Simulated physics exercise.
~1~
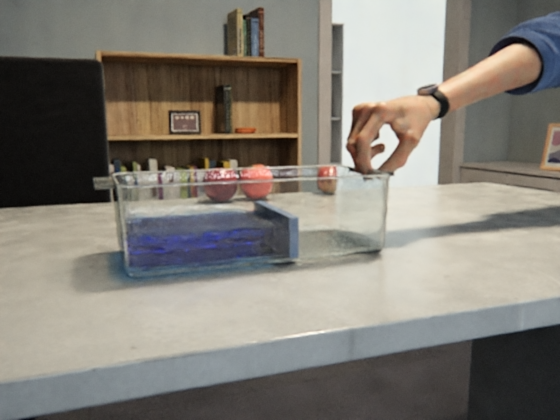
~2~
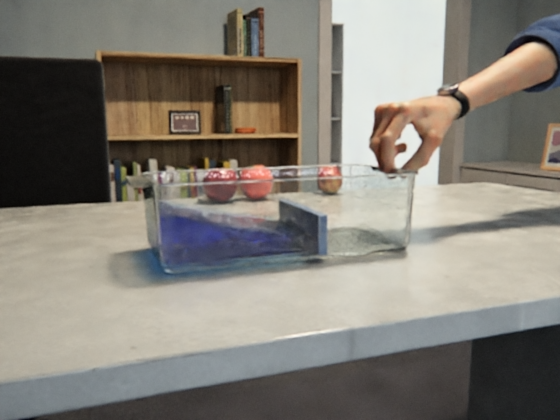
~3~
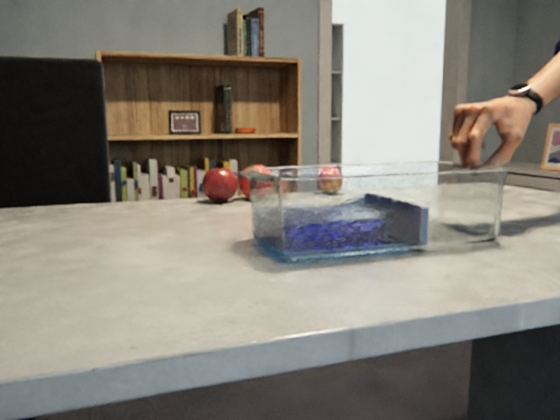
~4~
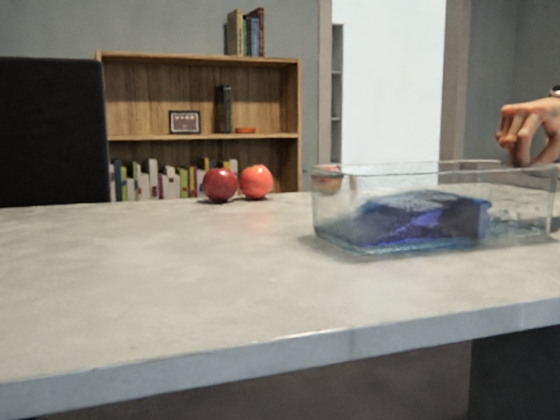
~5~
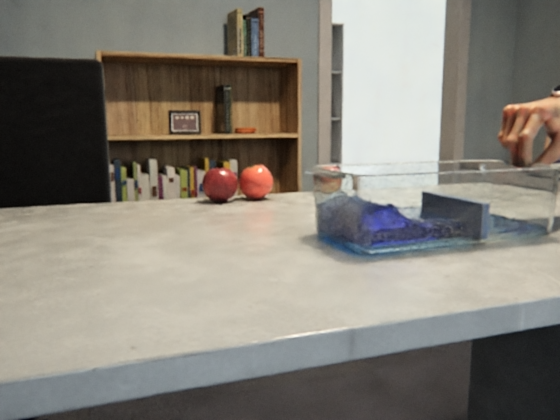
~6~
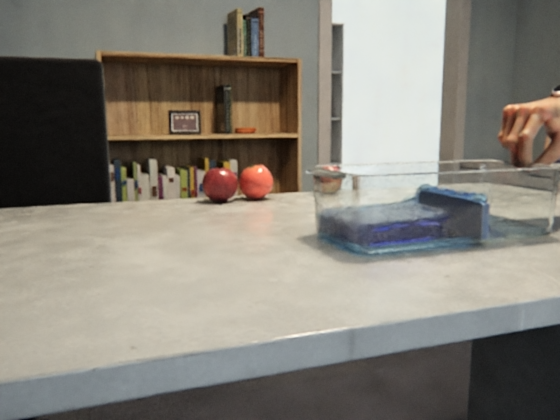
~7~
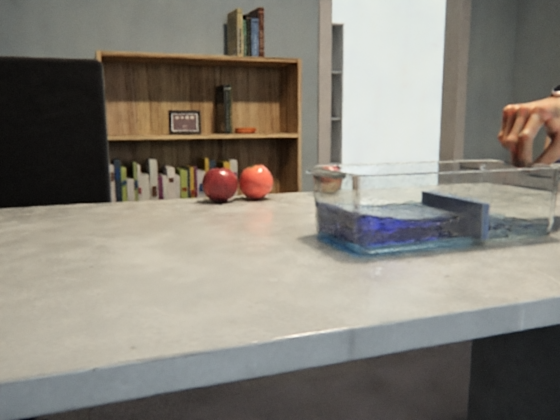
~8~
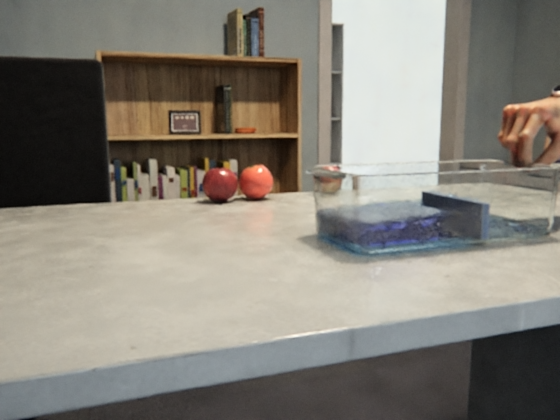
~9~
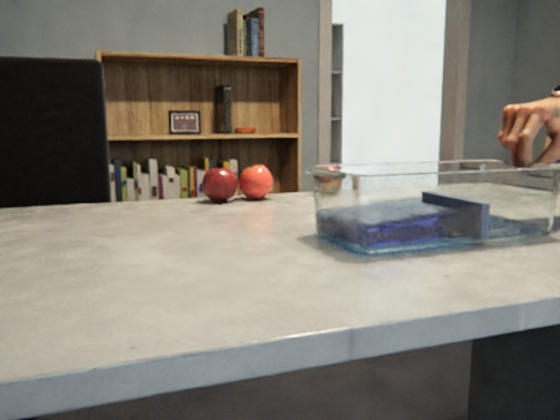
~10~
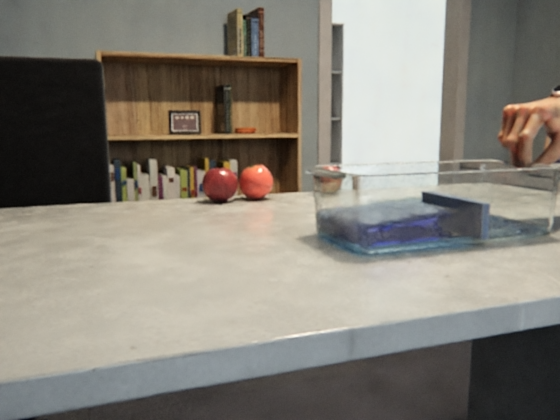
In a room with a wooden bookcase behind, a still camera looks slightly down on a pale grey tabletop. A clear oblong tub stands on it, with blue-violet water left of a blue-grey upright divider and the right part empty, and round red objects sit beyond. A hand with a dark watch grips the right end and pulls the tub to the right. As it slows and stops near the right edge, the water surges over the divider. It sloshes back and forth, then settles, mostly on the left with a little on the right, the hand still there.
